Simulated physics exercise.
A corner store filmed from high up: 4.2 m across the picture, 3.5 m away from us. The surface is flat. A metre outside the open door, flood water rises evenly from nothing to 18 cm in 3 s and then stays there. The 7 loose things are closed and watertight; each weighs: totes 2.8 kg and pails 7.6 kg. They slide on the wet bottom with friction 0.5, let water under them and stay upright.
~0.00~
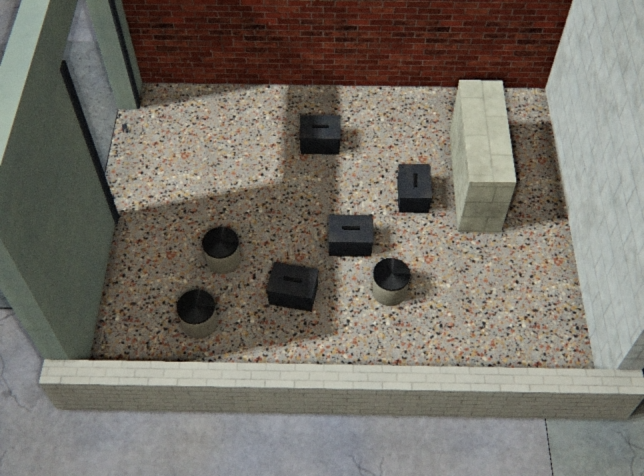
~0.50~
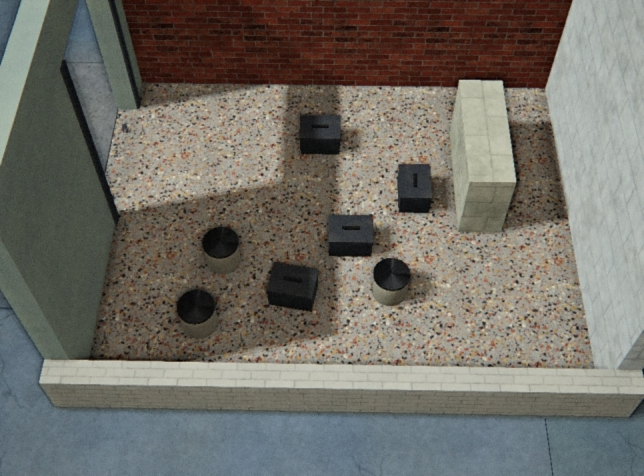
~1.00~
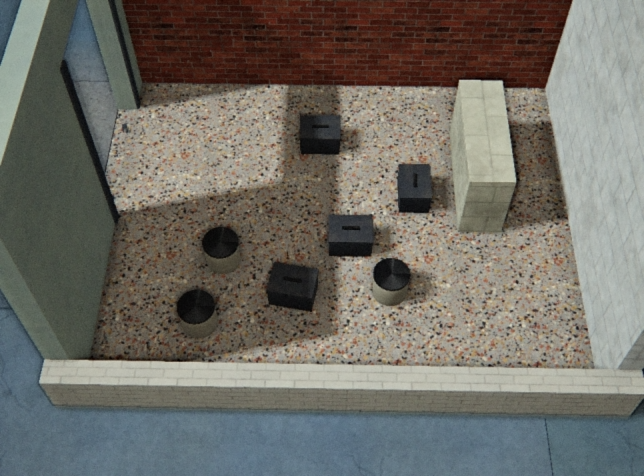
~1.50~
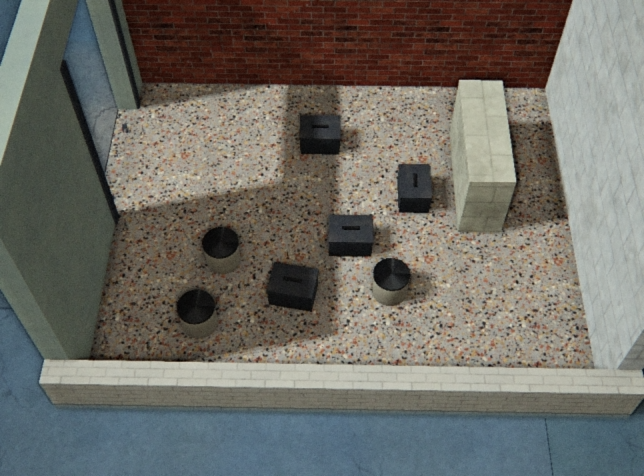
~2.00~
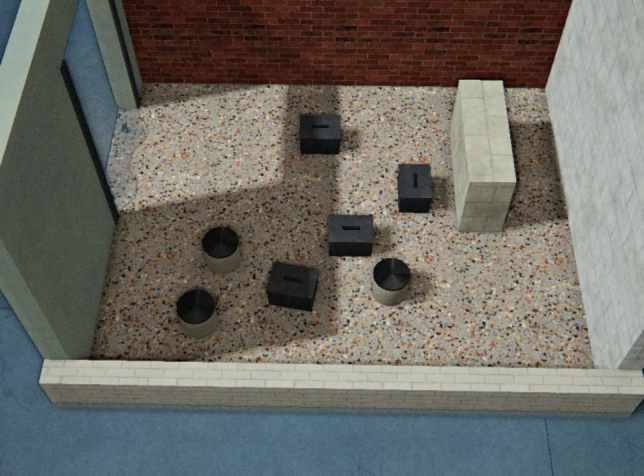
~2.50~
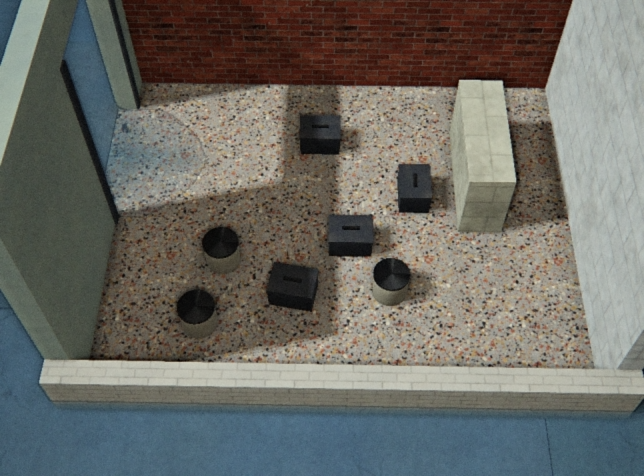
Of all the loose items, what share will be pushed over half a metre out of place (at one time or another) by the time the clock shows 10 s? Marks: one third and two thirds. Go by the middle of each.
That comes to one to two thirds.
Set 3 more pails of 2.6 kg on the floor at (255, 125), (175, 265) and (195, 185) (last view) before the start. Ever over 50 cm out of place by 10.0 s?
In turn: More, short of it, more.
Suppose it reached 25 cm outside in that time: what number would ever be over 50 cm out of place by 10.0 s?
In that case 5 of them.
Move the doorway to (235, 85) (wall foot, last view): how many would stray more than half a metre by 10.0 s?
In that case 7 of them.
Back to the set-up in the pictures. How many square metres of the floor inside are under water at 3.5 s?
Some 3.0 m2.
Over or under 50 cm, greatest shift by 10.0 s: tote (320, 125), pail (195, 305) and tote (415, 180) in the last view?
In that order: Over, less, over.
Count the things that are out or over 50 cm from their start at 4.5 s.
1 of them.
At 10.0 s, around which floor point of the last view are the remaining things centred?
At about (378, 325).
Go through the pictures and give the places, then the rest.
The first picture shows a tote at (351, 228) rests on the ground; a pail at (220, 242), on the bottom; 0.0 m2 under water; 0 of 7 have shifted.
The second picture shows a tote at (351, 228) rests on the ground; a pail at (220, 242), on the bottom; water covers 0.0 m2; 0 of 7 have shifted.
The third picture shows a tote at (351, 228), on the bottom; a pail at (220, 242) rests on the ground; water covers 0.0 m2; 0 of 7 have shifted.
The fourth picture shows a tote at (351, 228) rests on the ground; a pail at (220, 242), on the bottom; water covers 0.0 m2; 0 of 7 have shifted.
The fifth picture shows a tote at (351, 228), on the bottom; a pail at (220, 242), on the bottom; water covers 0.1 m2; 0 of 7 have shifted.
The sixth picture shows a tote at (351, 228) rests on the ground; a pail at (220, 242) rests on the ground; water covers 0.7 m2; 0 of 7 have shifted.
After 3.5 s 0 of 7 are over 50 cm from their spots; 0 afloat.
After 4.5 s 1 of 7 are over 50 cm from their spots; 0 afloat.
After 7.0 s 3 of 7 are over 50 cm from their spots; 2 afloat.
After 10.0 s 3 of 7 are over 50 cm from their spots, and 3 have been at some point; 4 afloat.
